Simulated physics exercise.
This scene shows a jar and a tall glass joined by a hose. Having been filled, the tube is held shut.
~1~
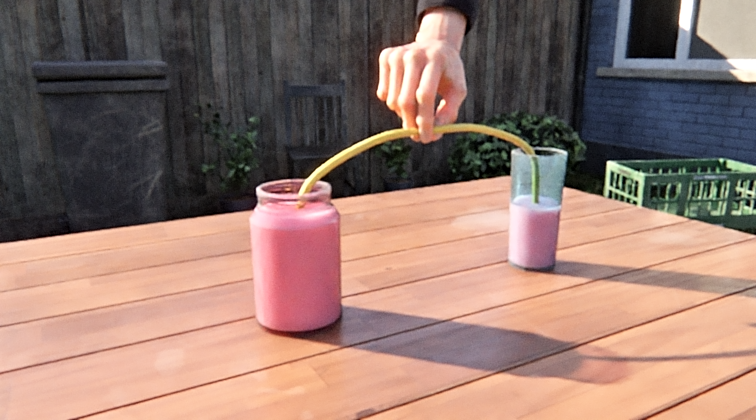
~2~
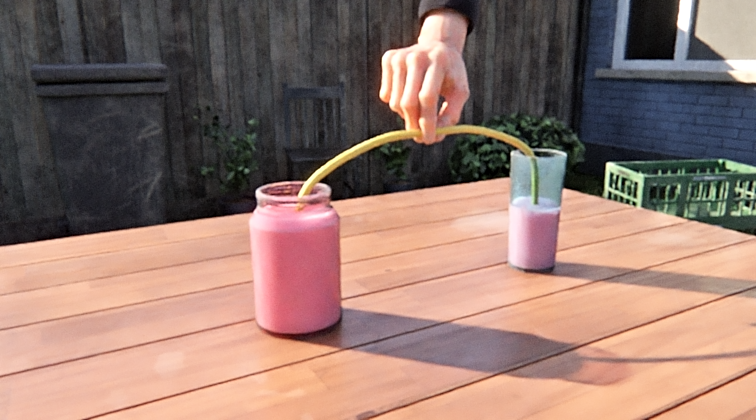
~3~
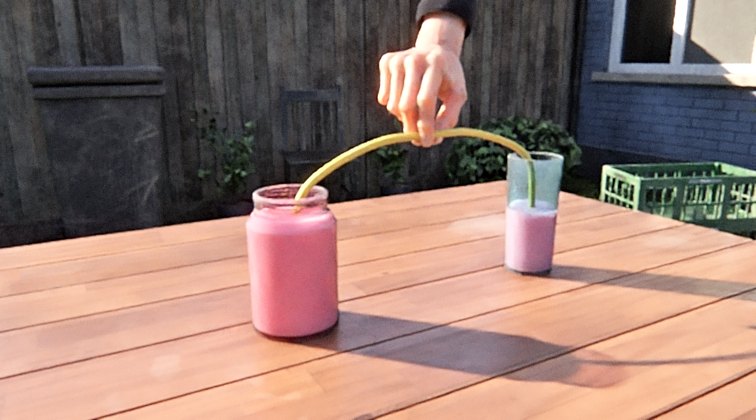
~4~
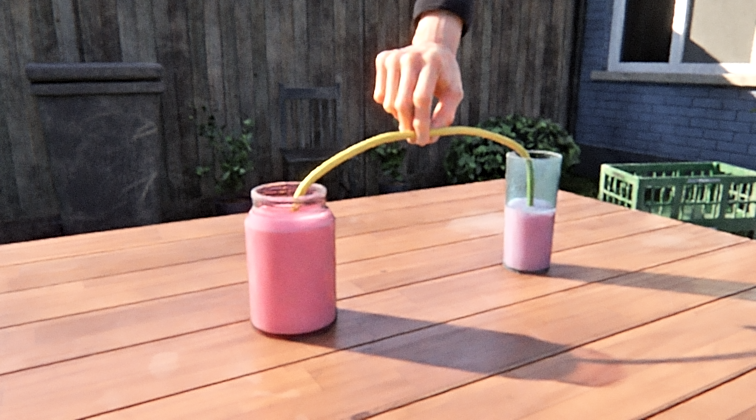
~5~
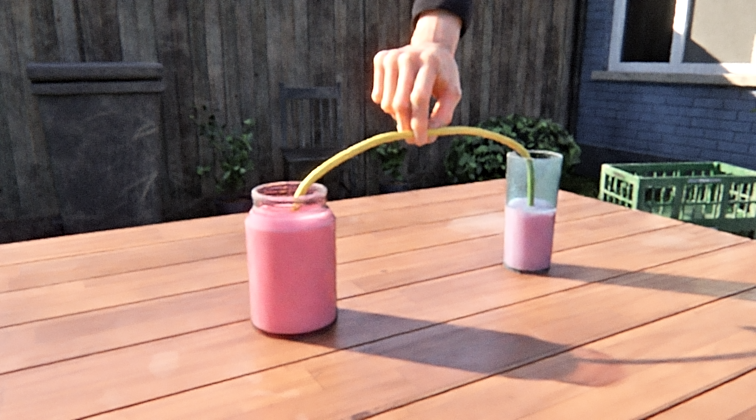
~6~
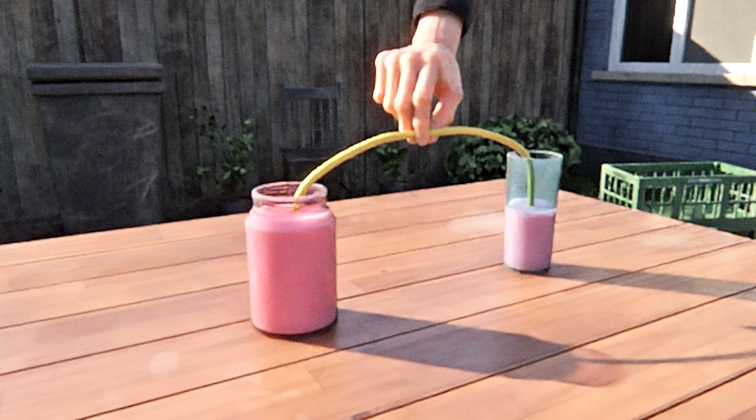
A hand pinching a yellowish hose between a jar and a tall glass of pink liquid, staying almost still above a wooden table.
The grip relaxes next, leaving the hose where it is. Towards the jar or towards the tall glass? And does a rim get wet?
The liquid travels right, and once there it fits inside.
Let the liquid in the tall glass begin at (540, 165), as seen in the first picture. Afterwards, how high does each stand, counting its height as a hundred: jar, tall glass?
Once it's all quiet they're at some 90 and 85 per cent of their heights, respectively.
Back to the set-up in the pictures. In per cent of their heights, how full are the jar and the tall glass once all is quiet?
Around 75 % and 70 %.
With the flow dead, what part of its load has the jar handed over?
Close to 10 %.
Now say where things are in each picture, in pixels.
In the first picture, still shut; jar (297, 251) about three quarters full, on the top itself; tall glass (536, 207) about half full, on the top itself.
In the second picture, the hose is pinched; jar about three quarters full, surface at (295, 210); tall glass about half full, surface at (535, 205).
In the third picture, nothing flows; jar (293, 256) about three quarters full; tall glass (532, 211) about half full.
In the fourth picture, fingers on the hose; jar about three quarters full, surface at (290, 211); tall glass about half full, surface at (531, 207).
In the fifth picture, still shut; jar (292, 253) about three quarters full, on the top itself; tall glass (531, 209) about half full, on the top itself.
In the sixth picture, the hose is pinched; jar about three quarters full, surface at (291, 211); tall glass about half full, surface at (531, 207).
Shortly, the jar is about three quarters full; the tall glass is about two thirds full.
At the finish, the jar is about three quarters full; the tall glass is about two thirds full; the two surfaces are level.
